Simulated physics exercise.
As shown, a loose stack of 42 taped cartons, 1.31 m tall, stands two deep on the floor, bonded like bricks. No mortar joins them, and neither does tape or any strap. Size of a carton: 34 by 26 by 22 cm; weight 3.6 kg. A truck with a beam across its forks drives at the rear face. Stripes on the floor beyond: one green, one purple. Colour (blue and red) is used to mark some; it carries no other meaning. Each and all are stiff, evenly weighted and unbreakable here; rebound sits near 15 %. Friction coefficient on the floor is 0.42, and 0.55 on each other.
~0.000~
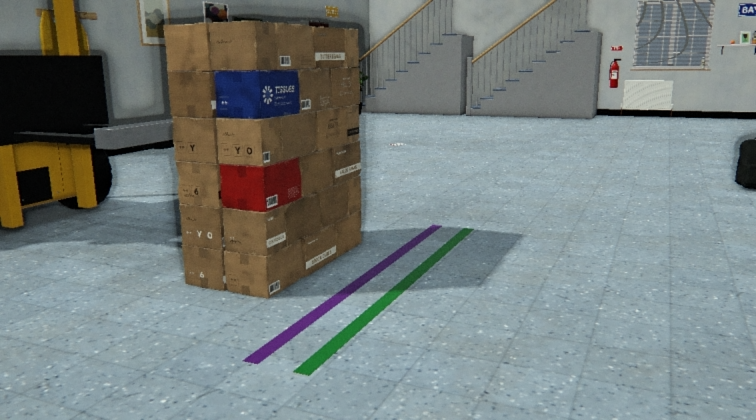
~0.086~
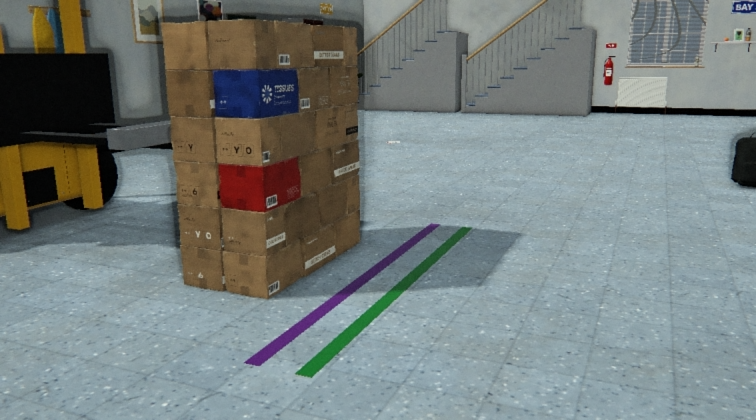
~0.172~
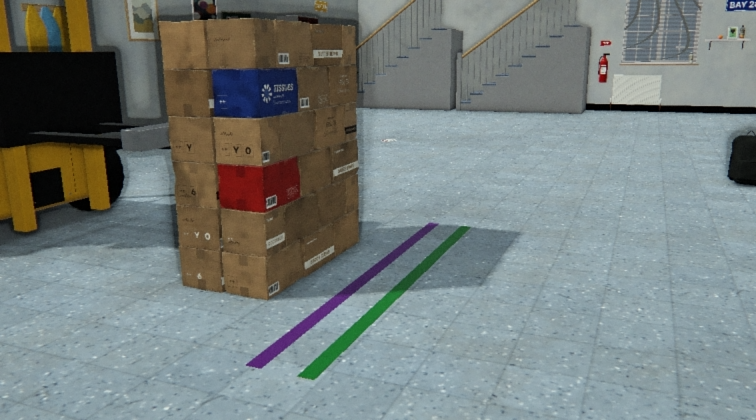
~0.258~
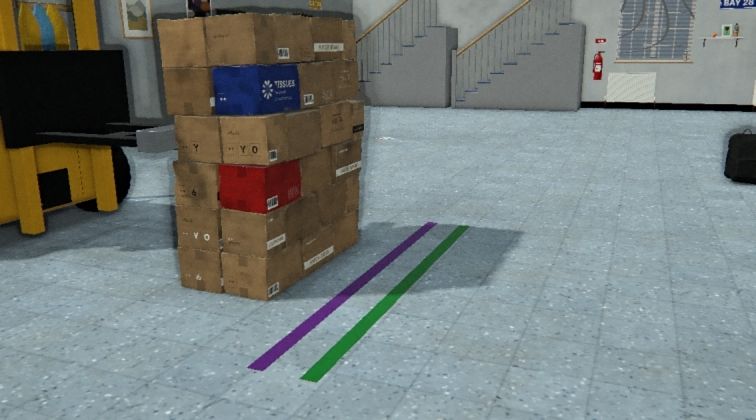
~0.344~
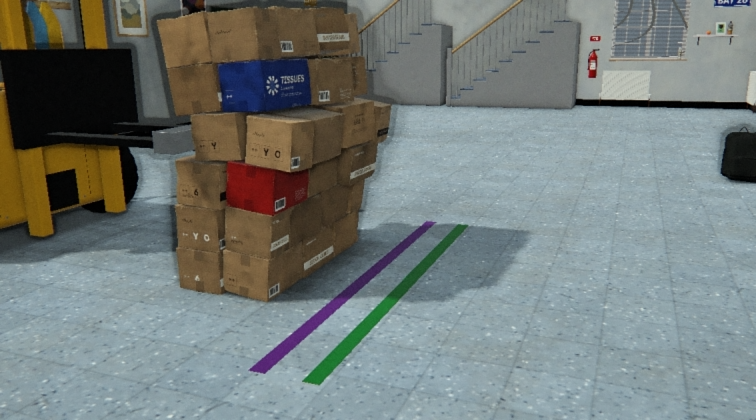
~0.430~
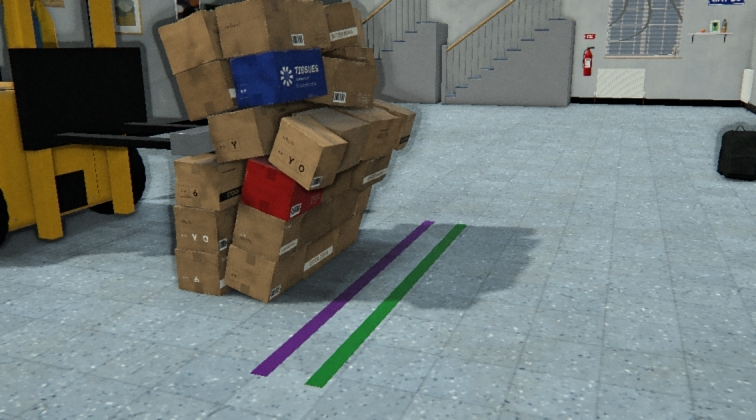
In a warehouse with stairs at the back, a yellow forklift moved in from the left and pushed its beam into a tall stack of cardboard boxes, shoving the upper ones rightward and tilting several.
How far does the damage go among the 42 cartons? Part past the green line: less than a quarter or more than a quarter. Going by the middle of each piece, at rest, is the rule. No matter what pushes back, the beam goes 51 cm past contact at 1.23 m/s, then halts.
The portion past the line is greater than one quarter.
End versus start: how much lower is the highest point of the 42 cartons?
By about 25 cm, start to end.
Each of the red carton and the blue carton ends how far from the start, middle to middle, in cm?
The red one ends around 120 cm from its start and the blue one around 100 cm.
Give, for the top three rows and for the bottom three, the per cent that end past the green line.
Top: 60%, bottom: 20%.
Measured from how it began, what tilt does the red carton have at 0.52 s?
Roughly 25°.
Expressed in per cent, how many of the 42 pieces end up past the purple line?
Fraction past the line: About 50 in a hundred.
After 0.52 s, none of the 42 cartons past the green line, 41 disturbed; red carton 26° from how it stood; blue carton 12° from how it stood.
After 0.70 s, 5 of the 42 cartons past the green line; red carton 53° from how it stood, 11 cm lower; blue carton 23° from how it stood.
After 0.96 s, 14 of the 42 cartons past the green line; red carton 52° from how it stood, 38 cm lower; blue carton 40° from how it stood, 43 cm lower.
After 1.38 s, 18 of the 42 cartons past the green line; blue carton 61° from how it stood, 60 cm lower; red carton 26° from how it stood, 39 cm lower.
In the end (2.5 s), 18 of the 42 cartons past the green line; blue carton 32° from how it stood, 62 cm lower; red carton 44 cm lower. That is 43 per cent. From the last view, middles, blue carton near (393, 240), red carton near (481, 317).
